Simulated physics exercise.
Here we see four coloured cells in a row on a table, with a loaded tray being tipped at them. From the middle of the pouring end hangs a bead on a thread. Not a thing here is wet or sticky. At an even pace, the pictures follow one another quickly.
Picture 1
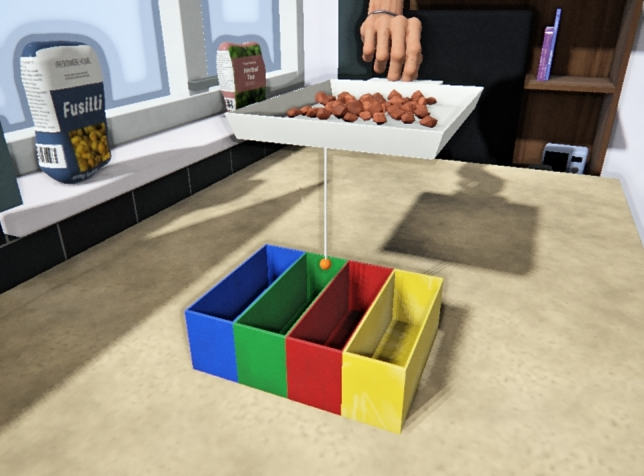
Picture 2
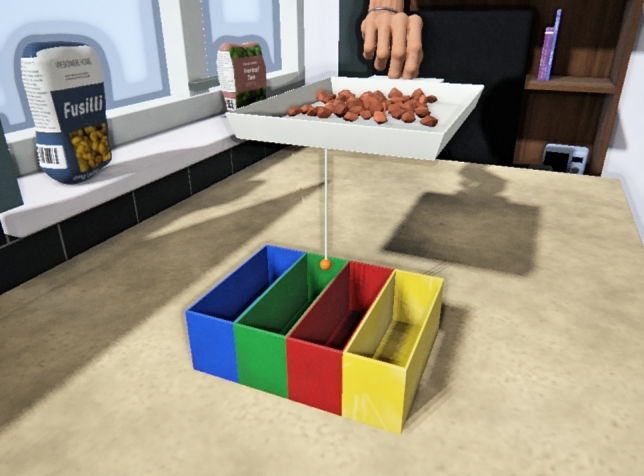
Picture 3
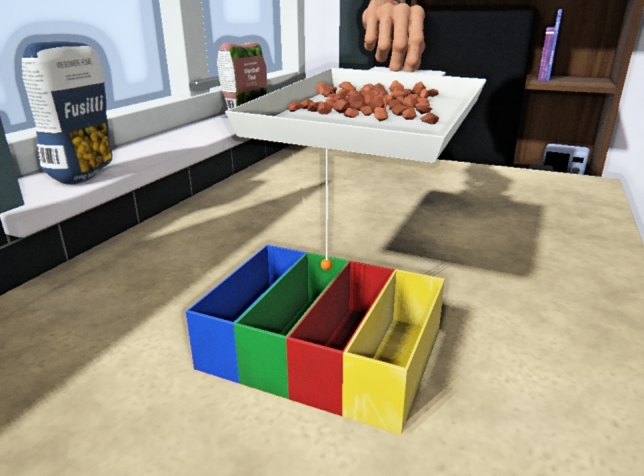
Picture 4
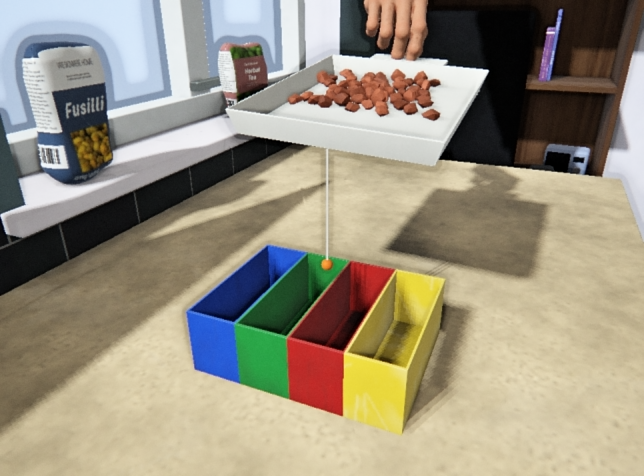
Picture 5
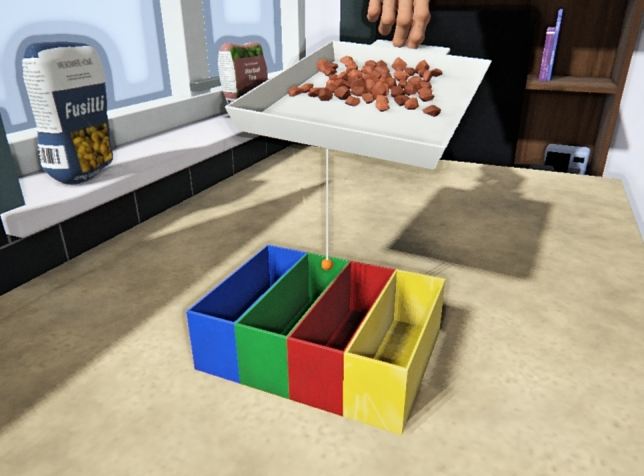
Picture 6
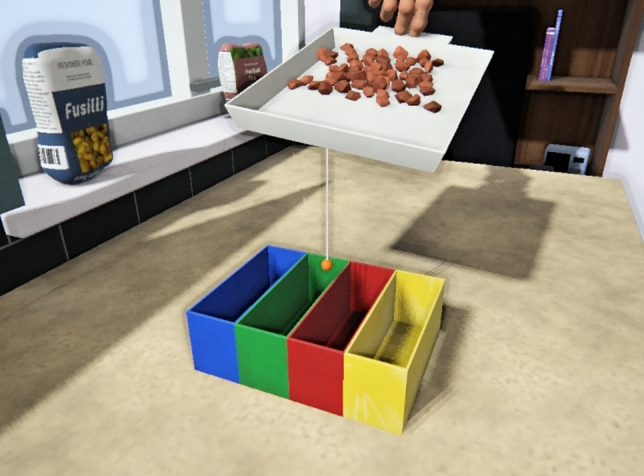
A hand raises the back of a white tray of reddish-brown chunks above four coloured cells.
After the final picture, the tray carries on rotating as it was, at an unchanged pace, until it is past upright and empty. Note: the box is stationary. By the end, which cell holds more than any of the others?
That would be the yellow one.
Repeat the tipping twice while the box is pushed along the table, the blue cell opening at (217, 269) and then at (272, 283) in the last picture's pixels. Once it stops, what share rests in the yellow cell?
Some 10 percent in the first case, 60 percent in the second.
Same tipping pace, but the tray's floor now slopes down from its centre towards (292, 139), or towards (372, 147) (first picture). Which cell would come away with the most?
The first time it's the blue cell, the second time it's the yellow cell.
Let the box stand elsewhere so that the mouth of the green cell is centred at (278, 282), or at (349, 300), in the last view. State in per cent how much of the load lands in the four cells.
Estimates in order: 40 percent, 100 percent.
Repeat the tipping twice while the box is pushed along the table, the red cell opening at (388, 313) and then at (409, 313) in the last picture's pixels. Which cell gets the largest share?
The cell in red, then the red one.
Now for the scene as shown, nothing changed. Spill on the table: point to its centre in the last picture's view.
Centre: Close to (458, 430).
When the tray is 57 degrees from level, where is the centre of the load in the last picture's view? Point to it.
I'd put it at about (400, 139).
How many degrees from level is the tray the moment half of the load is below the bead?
I'd say it is tilted about 95°.
Shortly afterwards, tray tipped steeply; all but a few on the tray; only a few falling or outside the box.
Next, tray tipped right over; near a third on the tray; near a quarter in the yellow cell; only a few in the red cell; near a third falling or outside the box.
Some moments later, tray tipped past a quarter turn; near two thirds in the yellow cell; a little in the red cell; near a quarter falling or outside the box.
In the end, tray tipped past a quarter turn; near two thirds in the yellow cell; a little in the red cell; none at all in the green cell; none at all in the blue cell; near a quarter outside the box.
